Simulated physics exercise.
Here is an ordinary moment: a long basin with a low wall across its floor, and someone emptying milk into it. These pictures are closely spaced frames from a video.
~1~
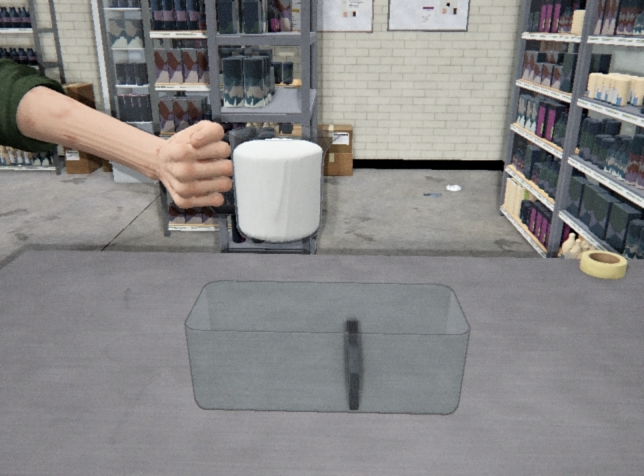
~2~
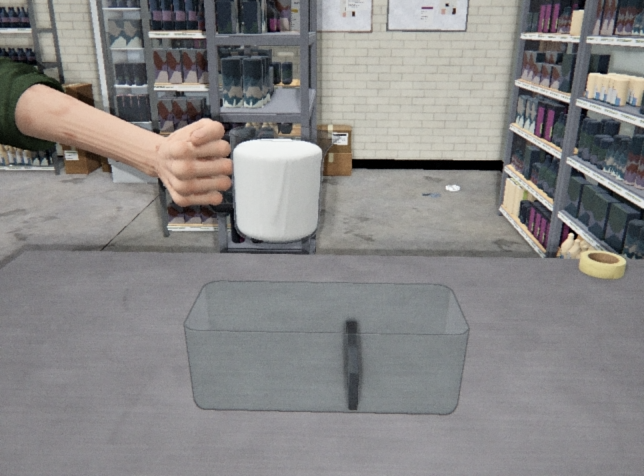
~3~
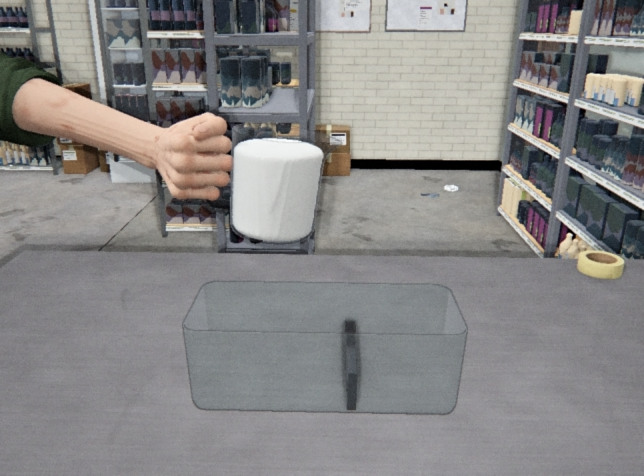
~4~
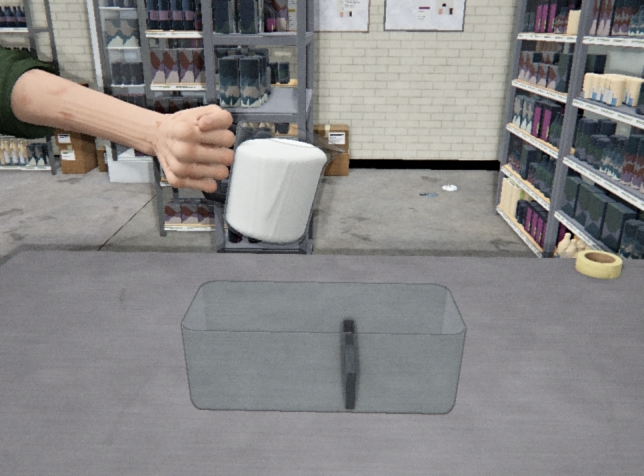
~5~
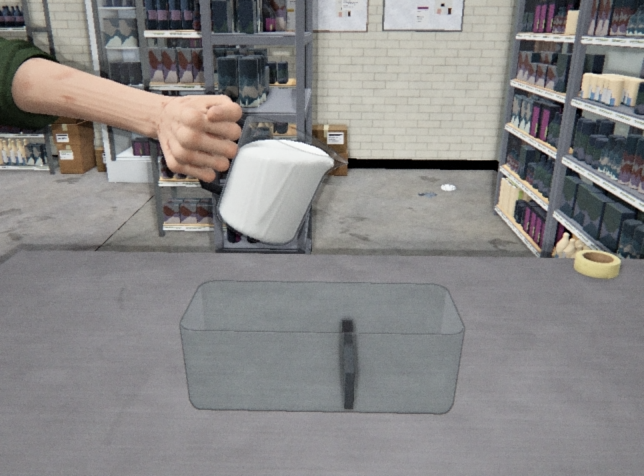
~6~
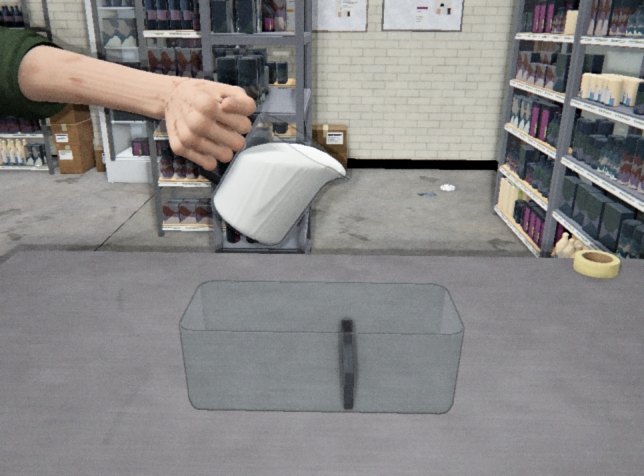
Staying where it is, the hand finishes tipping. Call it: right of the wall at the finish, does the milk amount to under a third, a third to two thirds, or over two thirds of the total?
Over two thirds of the total.
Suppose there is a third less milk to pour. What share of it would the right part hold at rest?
About 90 per cent.
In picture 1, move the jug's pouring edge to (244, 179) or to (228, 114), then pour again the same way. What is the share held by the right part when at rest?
5 % and 5 %.
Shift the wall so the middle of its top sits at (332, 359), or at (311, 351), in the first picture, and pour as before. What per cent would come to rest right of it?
About 80 per cent on the first try, and 90 per cent on the second.
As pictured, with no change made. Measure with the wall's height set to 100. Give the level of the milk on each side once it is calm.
0 % left, 80 % right.
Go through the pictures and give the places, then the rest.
In the first frame, it leans 0°; its right rim is at (340, 135); the milk meets the walls at (235, 147) and (323, 148); the long basin's rim runs from (196, 305) to (461, 309); the wall's top is at (353, 346).
In the second frame, it leans 2°; its right rim is at (341, 136); the milk meets the walls at (235, 146) and (323, 148).
In the third frame, it leans 6°; its right rim is at (343, 142); the milk meets the walls at (236, 145) and (325, 151).
In the fourth frame, it leans 13°; its right rim is at (346, 150); the milk meets the walls at (238, 146) and (328, 153).
In the fifth frame, it leans 22°; its right rim is at (349, 162); the milk meets the walls at (235, 160) and (332, 156).
In the sixth frame, it leans 33°; its right rim is at (350, 177); the milk meets the walls at (230, 168) and (341, 166); 1 per cent is over the edge.
A moment on, the jug is tipped on its side and 56 per cent is still to pour, 0 is left of the wall and 14 right of it.
Next, the jug is tipped right over and 16 per cent is still to pour, 1 is left of the wall and 60 right of it.
Then the jug is tipped right over and 4 per cent is still to pour, 3 is left of the wall and 84 right of it.
Later the jug is tipped right over and 1 per cent is still to pour, 4 is left of the wall and 91 right of it.
At rest 5 per cent lies left of the wall, 91 right of it and 4 outside.
